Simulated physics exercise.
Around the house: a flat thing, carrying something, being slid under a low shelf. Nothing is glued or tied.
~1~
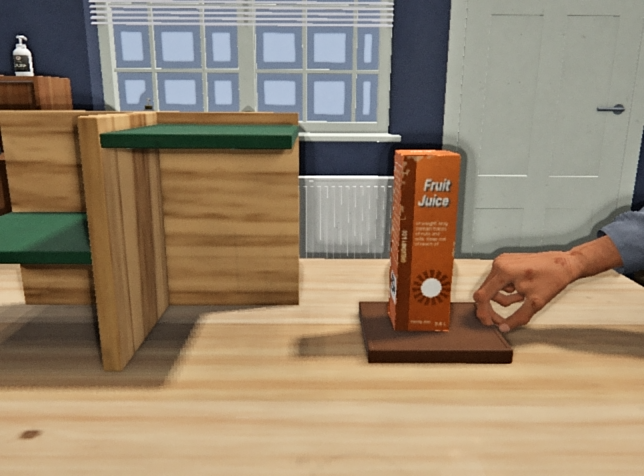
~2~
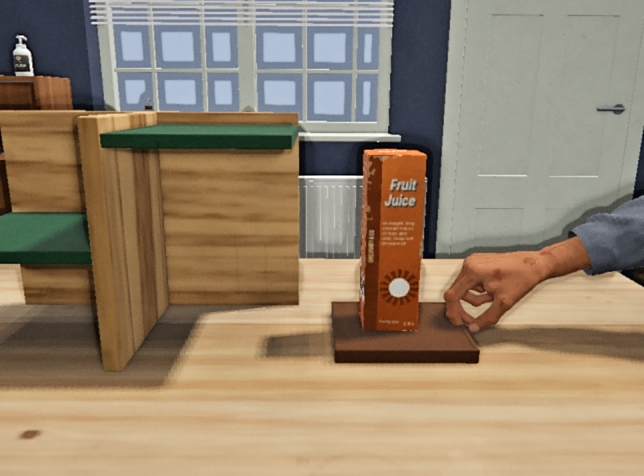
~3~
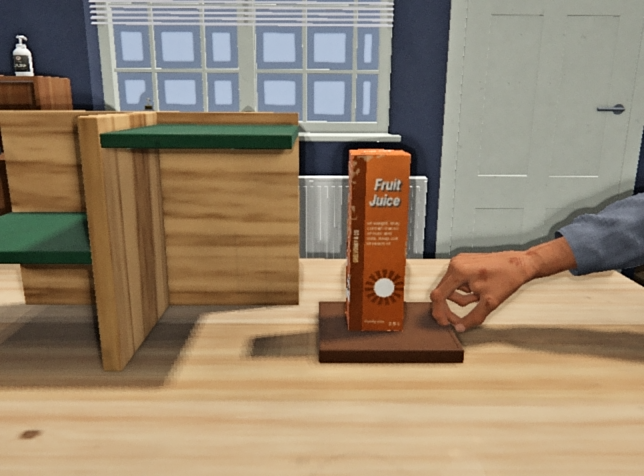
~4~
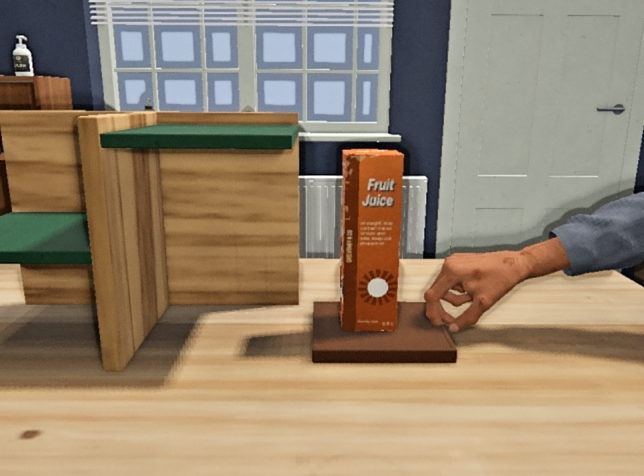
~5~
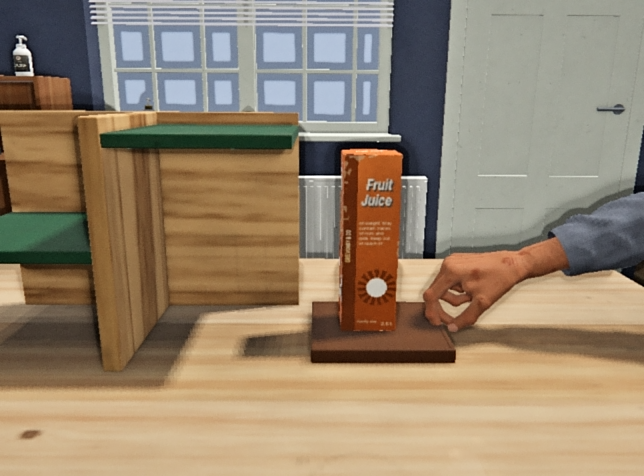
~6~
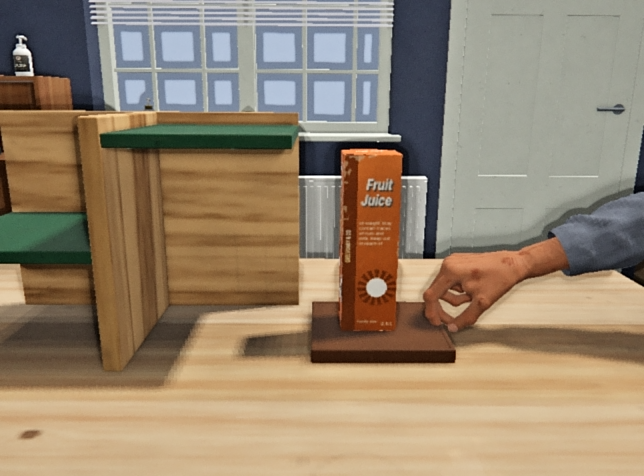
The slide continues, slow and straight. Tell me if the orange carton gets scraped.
The orange carton rides in untouched.
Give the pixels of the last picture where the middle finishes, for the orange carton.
Roughly at (219, 240).
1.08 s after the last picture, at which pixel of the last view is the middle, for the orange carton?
Near (305, 241).
Then, 1.08 s later than the last frame, orange carton riding along near (305, 241).
When it is over, the orange carton passes below, near (220, 240).
